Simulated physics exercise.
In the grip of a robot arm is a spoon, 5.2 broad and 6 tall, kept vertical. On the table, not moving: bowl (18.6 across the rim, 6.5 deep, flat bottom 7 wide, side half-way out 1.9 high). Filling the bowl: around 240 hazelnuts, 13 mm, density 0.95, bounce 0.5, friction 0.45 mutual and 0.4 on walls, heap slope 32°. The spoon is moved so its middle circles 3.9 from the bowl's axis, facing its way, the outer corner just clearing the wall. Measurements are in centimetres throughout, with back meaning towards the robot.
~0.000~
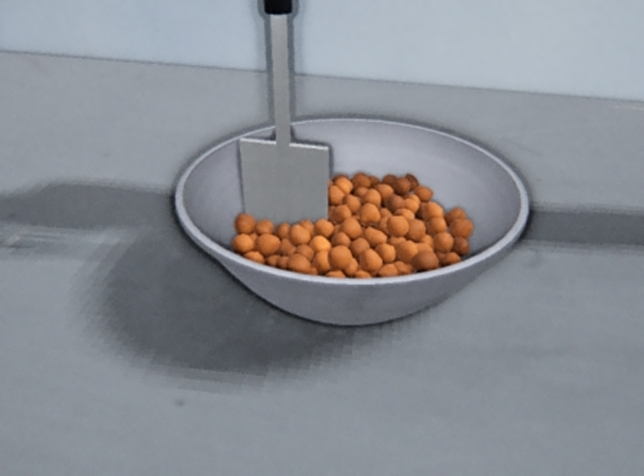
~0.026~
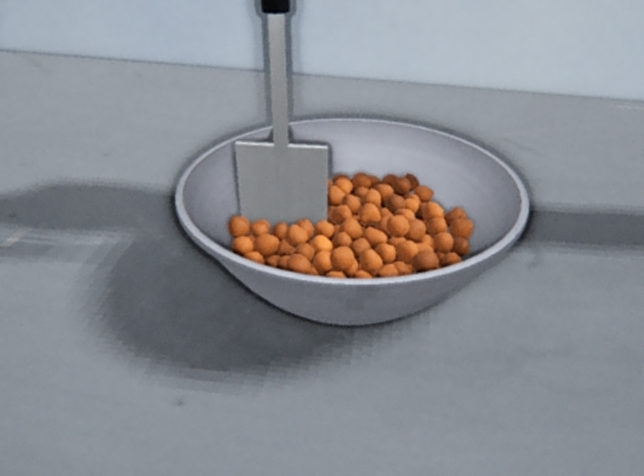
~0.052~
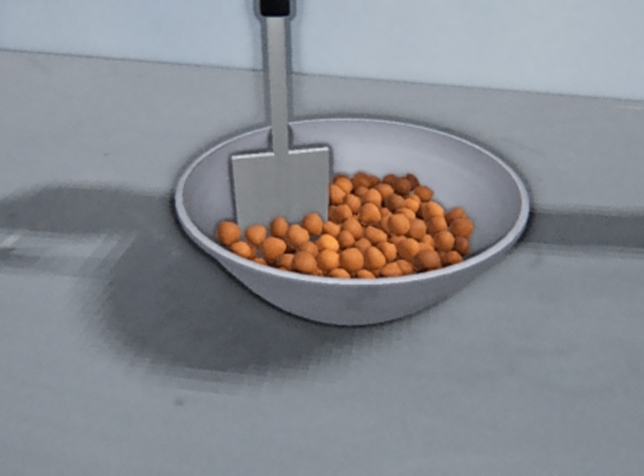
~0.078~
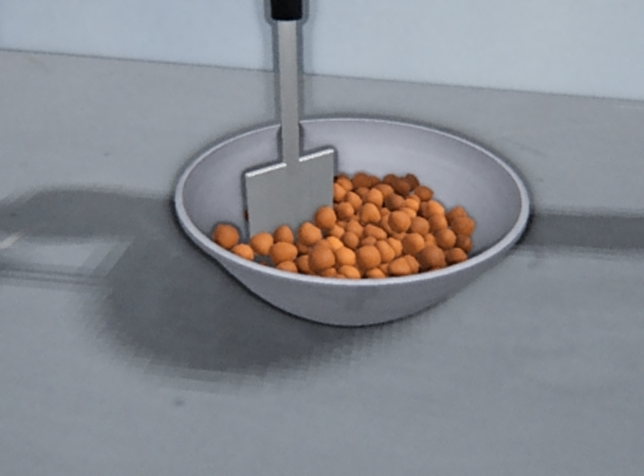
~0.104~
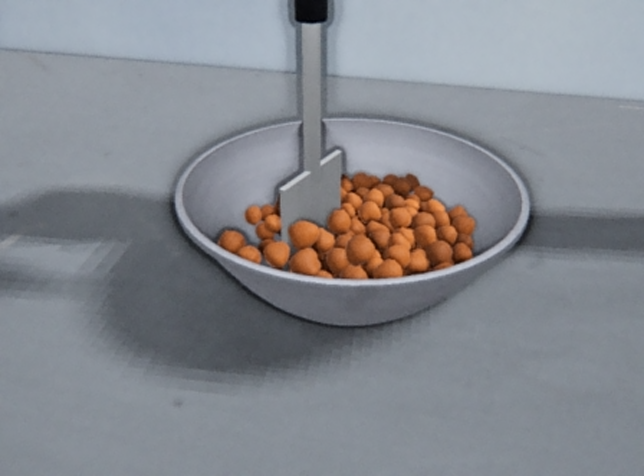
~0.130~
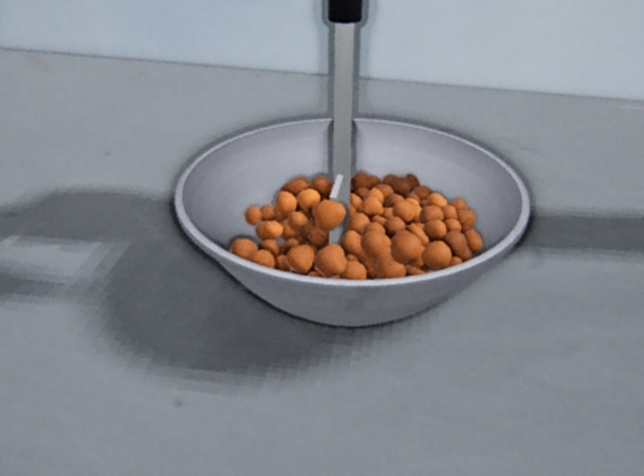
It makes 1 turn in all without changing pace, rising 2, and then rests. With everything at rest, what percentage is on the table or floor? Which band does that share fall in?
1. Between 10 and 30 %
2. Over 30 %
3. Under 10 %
(1) Between 10 and 30 %.
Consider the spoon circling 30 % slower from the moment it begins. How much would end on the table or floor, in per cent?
Estimated share: Near 10 %.
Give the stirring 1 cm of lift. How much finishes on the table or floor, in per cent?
My guess is close to 25 per cent.
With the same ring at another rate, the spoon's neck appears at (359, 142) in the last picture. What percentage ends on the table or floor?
It works out to roughly 25 percent.
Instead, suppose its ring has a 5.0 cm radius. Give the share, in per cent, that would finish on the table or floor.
Around 5 in a hundred, in that case.
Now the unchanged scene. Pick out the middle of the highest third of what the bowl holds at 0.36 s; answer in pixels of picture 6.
I'd put it close to (317, 163).
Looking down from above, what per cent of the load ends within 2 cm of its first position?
Around 40 in a hundred.
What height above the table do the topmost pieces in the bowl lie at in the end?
Around 5.5 cm above the table.
After 0.24 s, 194° round, highest piece 10 above the table; 222 in the bowl, 14 in flight or on the tool.
After 0.36 s, 293° round, highest piece 10 above the table; 203 in the bowl, 18 on the table or floor, 15 in flight or on the tool.
After 0.62 s, 0° round, highest piece 6 above the table; 186 in the bowl, 50 on the table or floor.
After 1.32 s, 0° round, highest piece 6 above the table; 186 in the bowl, 50 on the table or floor.
At rest, 186 in the bowl, 50 on the table or floor. That is 21 % on the table or floor.
